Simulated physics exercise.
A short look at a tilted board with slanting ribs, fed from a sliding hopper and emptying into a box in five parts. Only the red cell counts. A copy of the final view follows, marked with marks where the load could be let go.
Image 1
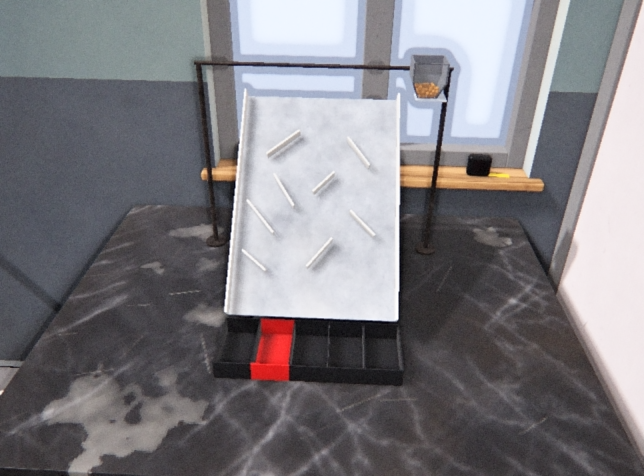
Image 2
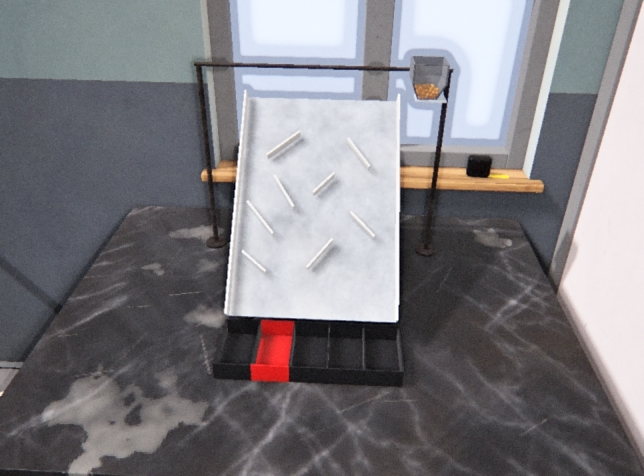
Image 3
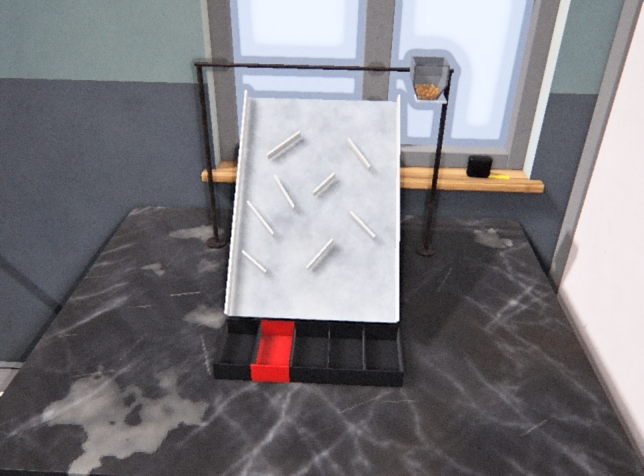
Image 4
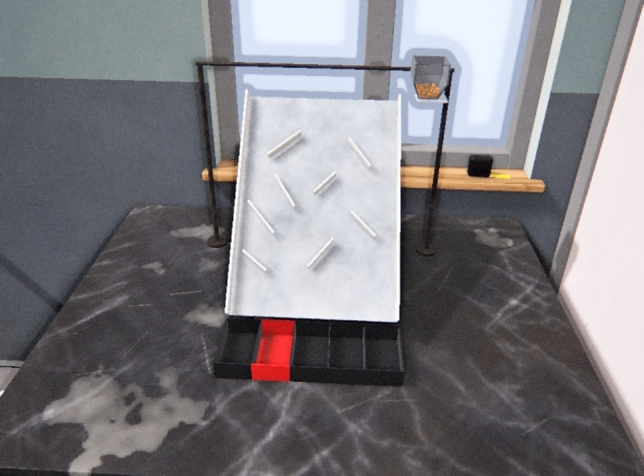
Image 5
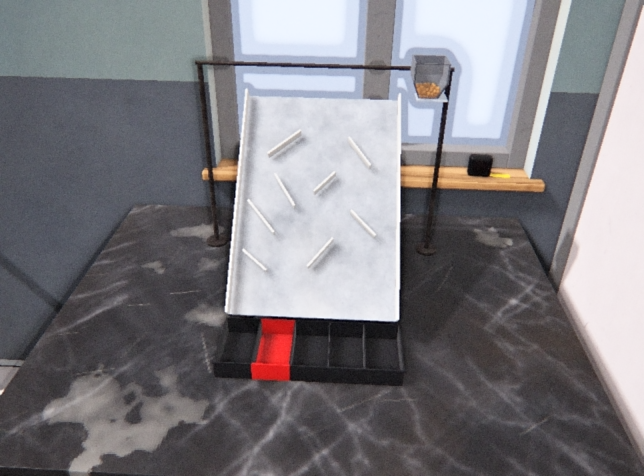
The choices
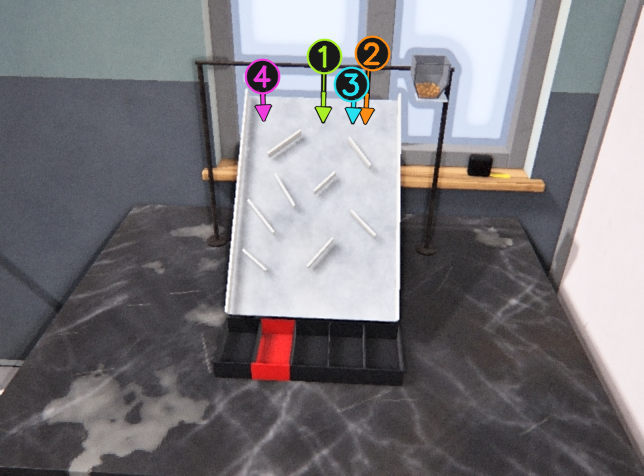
A tilted board with slanting ribs stands still above a black box with one red cell.
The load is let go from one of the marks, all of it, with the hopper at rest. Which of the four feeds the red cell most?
Use mark 1.
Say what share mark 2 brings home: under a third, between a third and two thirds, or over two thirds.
It is under a third.
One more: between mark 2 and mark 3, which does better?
The answer is 3.
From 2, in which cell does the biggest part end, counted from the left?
The fifth from the left.
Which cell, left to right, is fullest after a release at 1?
The second from the left.
On the marked copy, mark 1 meets the board at (323, 116); mark 2 meets the board at (365, 118); mark 3 meets the board at (352, 117); mark 4 meets the board at (263, 115).
For mark 1, about two thirds in the red cell, about a third in other cells.
For mark 2, a stray few in the red cell, nearly all in other cells.
For mark 3, about a quarter in the red cell, most in other cells, a stray few held on the board, a stray few outside the box.
For mark 4, a small part in the red cell, nearly all in other cells.
